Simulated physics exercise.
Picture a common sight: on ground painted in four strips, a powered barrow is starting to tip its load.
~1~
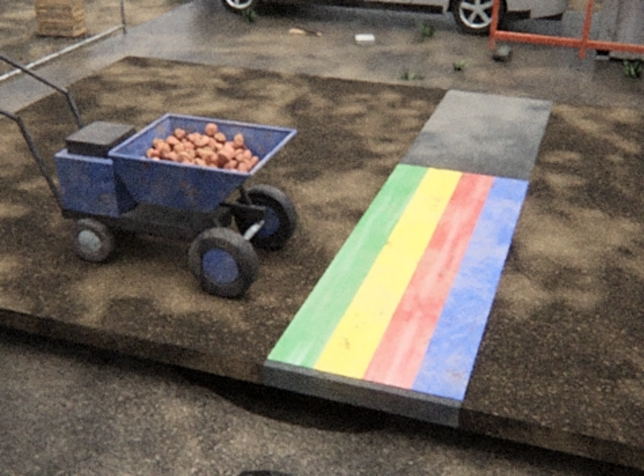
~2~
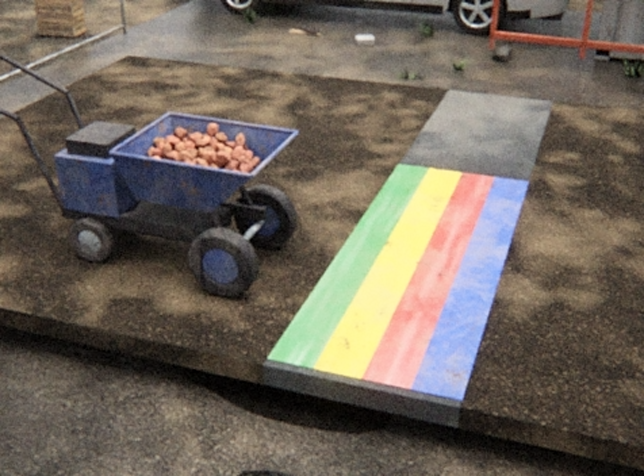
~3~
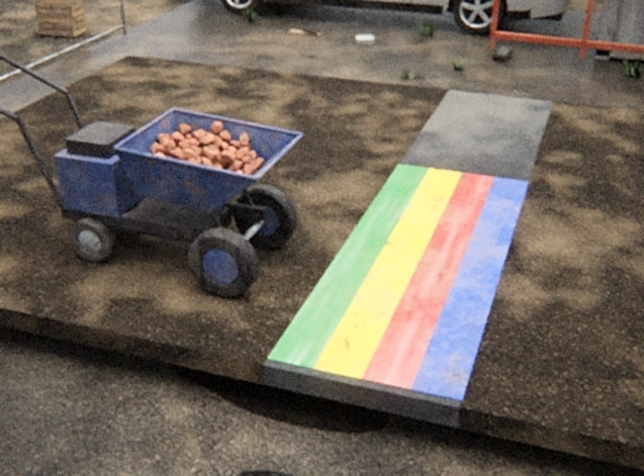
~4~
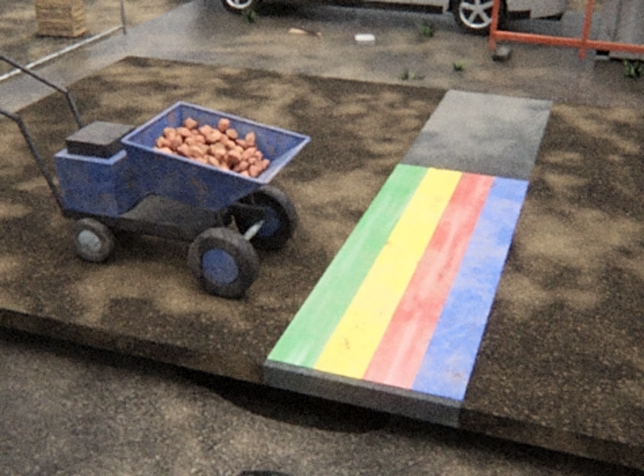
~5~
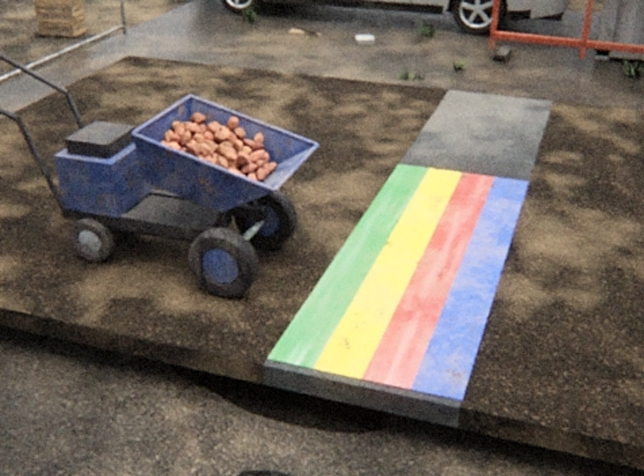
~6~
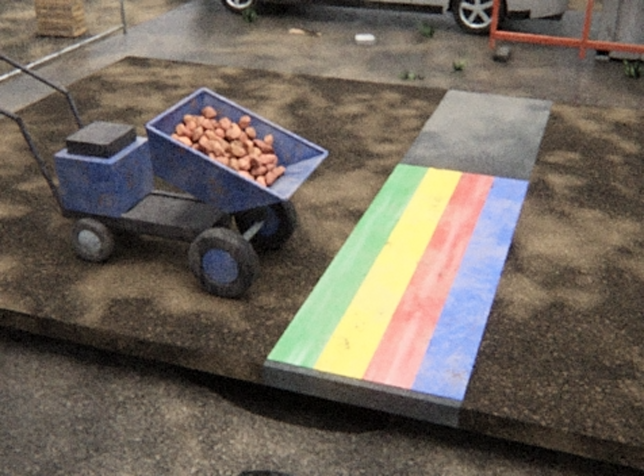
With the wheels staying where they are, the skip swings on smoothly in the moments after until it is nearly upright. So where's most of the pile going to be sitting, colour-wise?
Most of it sits on yellow.
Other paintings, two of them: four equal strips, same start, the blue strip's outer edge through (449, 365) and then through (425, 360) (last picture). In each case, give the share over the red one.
Near 20 in a hundred and near 20 in a hundred.
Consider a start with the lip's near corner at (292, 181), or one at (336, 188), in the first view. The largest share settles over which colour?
The red one, then blue.
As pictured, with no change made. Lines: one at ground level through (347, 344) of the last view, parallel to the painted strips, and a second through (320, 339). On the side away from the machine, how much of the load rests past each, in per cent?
Close to 50 per cent, then close to 80 per cent.
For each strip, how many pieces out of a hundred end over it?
Here's the split: Green strip gets 15 %, yellow strip 40 %, red strip 20 %, blue strip 5 %.
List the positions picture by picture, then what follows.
In the first picture, lip of the skip at (250, 175), level; top of the load at (192, 156), lumps of rubble; green strip at (309, 333); yellow strip at (354, 342); red strip at (400, 351); blue strip at (448, 361).
In the second picture, lip of the skip at (251, 176), tipped barely; top of the load at (194, 155).
In the third picture, lip of the skip at (257, 179), tipped barely; top of the load at (197, 154).
In the fourth picture, lip of the skip at (265, 184), tipped a little; top of the load at (192, 145).
In the fifth picture, lip of the skip at (274, 191), tipped a little; top of the load at (197, 140).
In the sixth picture, lip of the skip at (285, 200), tipped clearly; top of the load at (197, 139); green strip at (309, 333); yellow strip at (354, 342); red strip at (400, 351); blue strip at (448, 361).
Soon, skip tipped steeply; all in the skip.
A while on, skip tipped right over; about half in the skip; a small part over the green strip; about a third over the yellow strip; a small part over the red strip.
Towards the end, skip tipped right over; about a quarter in the skip; a small part over the green strip; about a third over the yellow strip; about a quarter over the red strip; a stray few over the blue strip; a stray few off the paint.
Finally, skip tipped right over; about a quarter in the skip; a small part over the green strip; about a third over the yellow strip; about a quarter over the red strip; a stray few over the blue strip; a stray few off the paint.
